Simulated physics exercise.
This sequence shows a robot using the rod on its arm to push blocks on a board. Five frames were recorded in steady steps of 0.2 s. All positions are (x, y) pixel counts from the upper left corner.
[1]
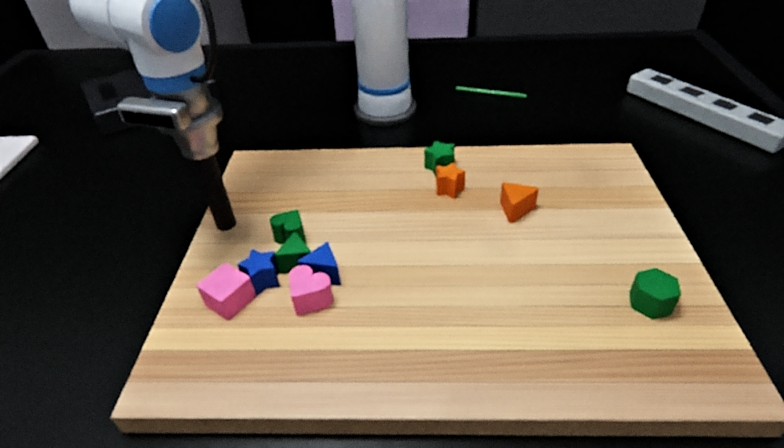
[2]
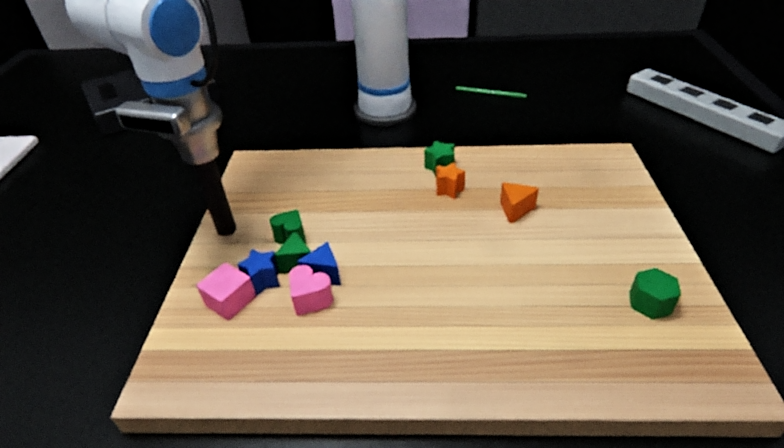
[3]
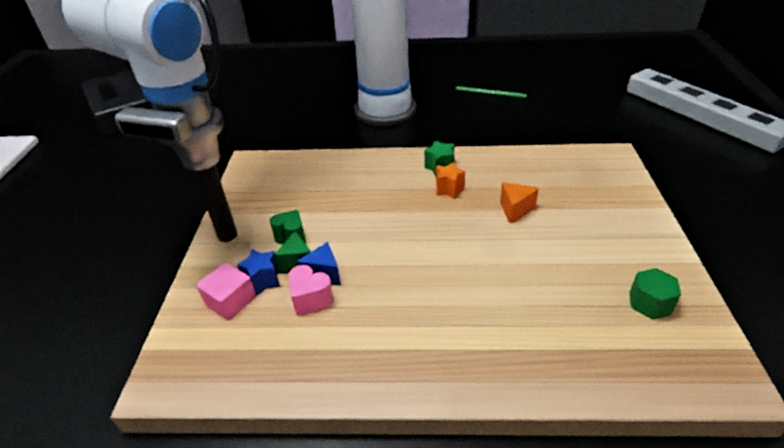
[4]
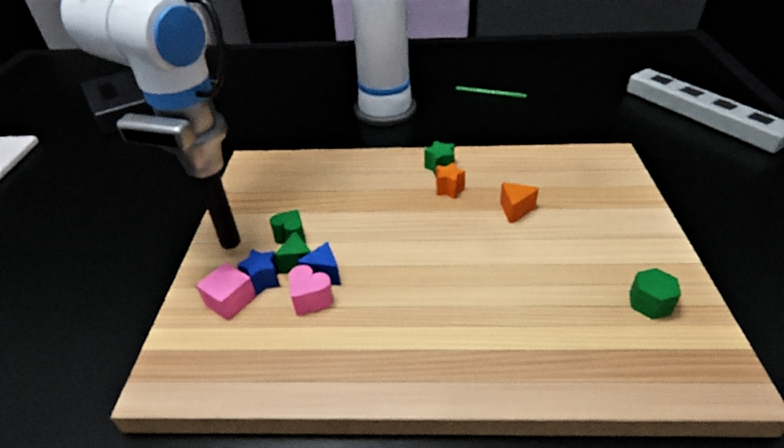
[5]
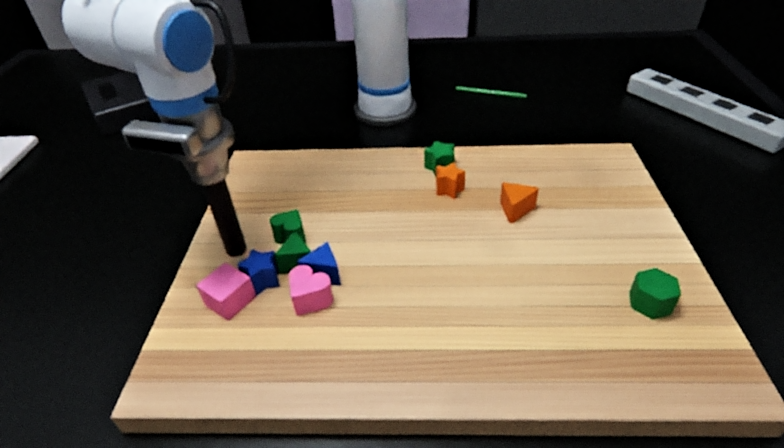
A robot arm's black rod, at the left of a pale wooden board on a black table seen from above at a fixed angle, is what moves. Pink, blue and green blocks cluster at left, a green and an orange star and an orange triangle sit toward the back, and a green hexagon rests at right. The rod creeps nearer the cluster, drifting slightly right, while every block stays still.
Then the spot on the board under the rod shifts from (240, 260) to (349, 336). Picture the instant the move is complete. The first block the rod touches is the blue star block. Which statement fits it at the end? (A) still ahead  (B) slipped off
A - still ahead.
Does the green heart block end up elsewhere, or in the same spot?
It sits in its place.
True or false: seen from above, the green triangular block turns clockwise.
It is false.
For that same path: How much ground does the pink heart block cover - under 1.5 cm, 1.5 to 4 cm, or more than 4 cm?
It's set to move over 4 cm.
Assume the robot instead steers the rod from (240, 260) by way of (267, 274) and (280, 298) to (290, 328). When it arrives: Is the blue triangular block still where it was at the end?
My answer is yes.
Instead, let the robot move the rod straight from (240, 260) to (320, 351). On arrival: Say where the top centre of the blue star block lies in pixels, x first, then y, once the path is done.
The middle of its upper face will lie at (339, 318).
On the path given first. One third of the way, rod (270, 273); blue star block (282, 276), turned 15° clockwise; green triangular block (299, 249), turned 50° anticlockwise; pink heart block (313, 283).
Two thirds of the way, rod (307, 298); blue star block (323, 301), turned 15° clockwise; green triangular block (299, 249), turned 50° anticlockwise; pink heart block (356, 309).
At the end, rod (347, 327); blue star block (368, 329); green heart block in place; green triangular block (299, 249), turned 50° anticlockwise; pink heart block (406, 332); blue triangular block in place.
